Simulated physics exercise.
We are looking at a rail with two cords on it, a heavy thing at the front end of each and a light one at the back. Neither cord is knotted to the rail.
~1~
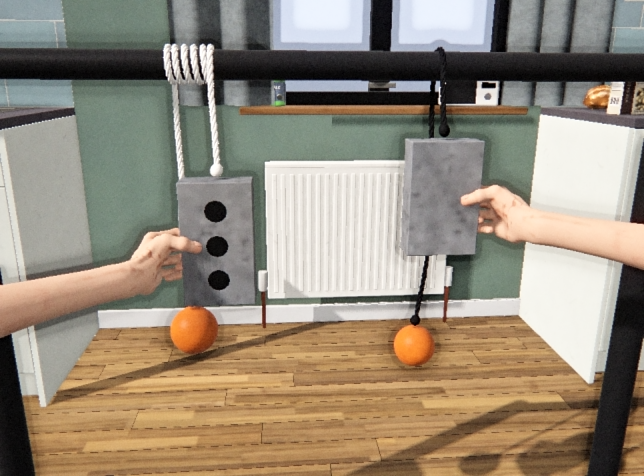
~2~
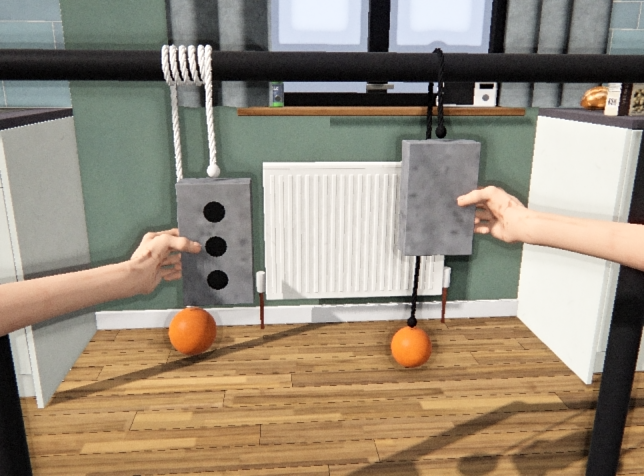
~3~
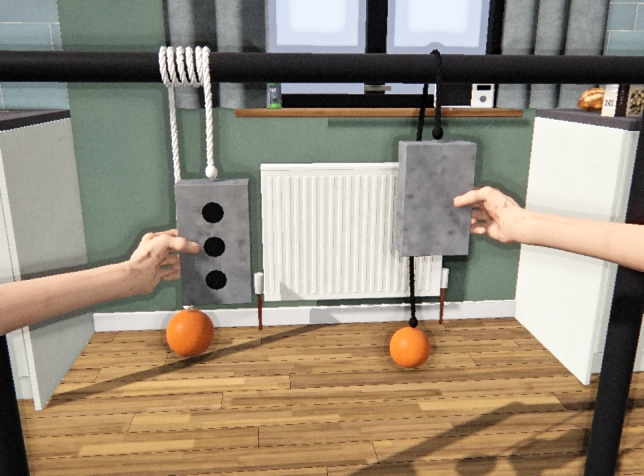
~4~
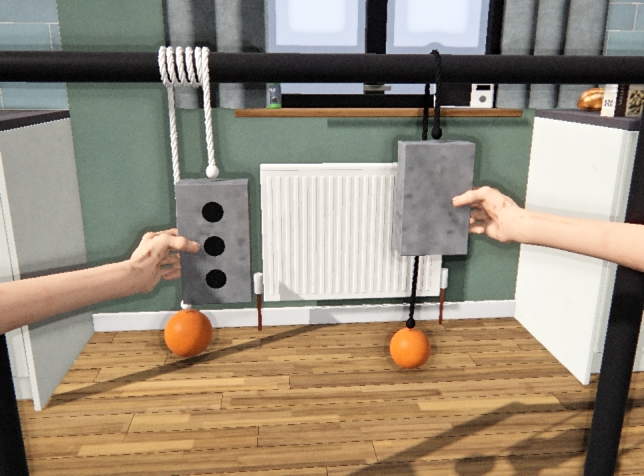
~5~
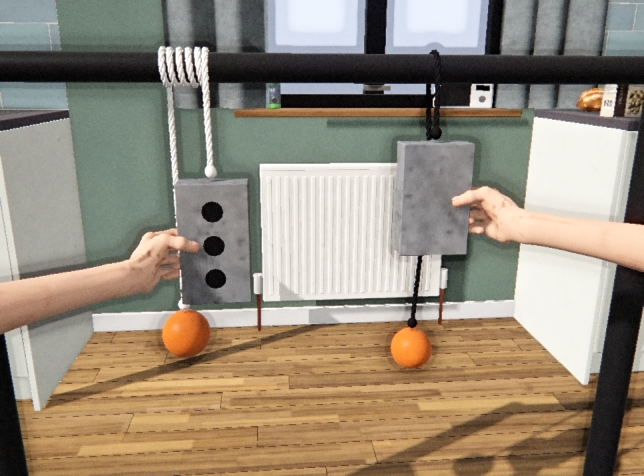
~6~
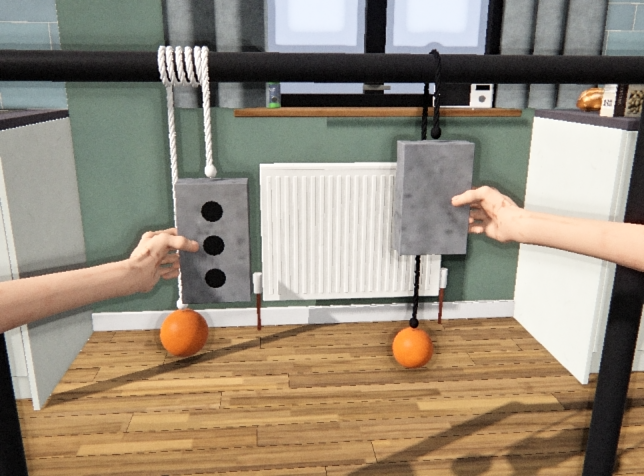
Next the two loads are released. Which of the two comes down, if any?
As it turns out, the left paver stays hanging; the right paver drops.
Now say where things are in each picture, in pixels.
In the first picture, left paver (219, 242); right paver (441, 197); left orange (194, 330); right orange (414, 346).
In the second picture, left paver (218, 242); right paver (437, 198).
In the third picture, left paver (216, 242); right paver (434, 199).
In the fourth picture, left paver (216, 242); right paver (433, 198).
In the fifth picture, left paver (216, 242); right paver (432, 198).
In the sixth picture, left paver (215, 241); right paver (432, 198); left cord wound several times round the rail; right cord only laid over the rail.
Then, 0.46 s after the last picture, left paver hanging near (213, 240); right paver dropping near (417, 421).
Then, 0.76 s after the last picture, left paver hanging near (211, 241); right paver on the floor.
At rest, left paver hanging near (212, 241); right paver on the floor. The left paver is held and the right paver pulls its rope through.
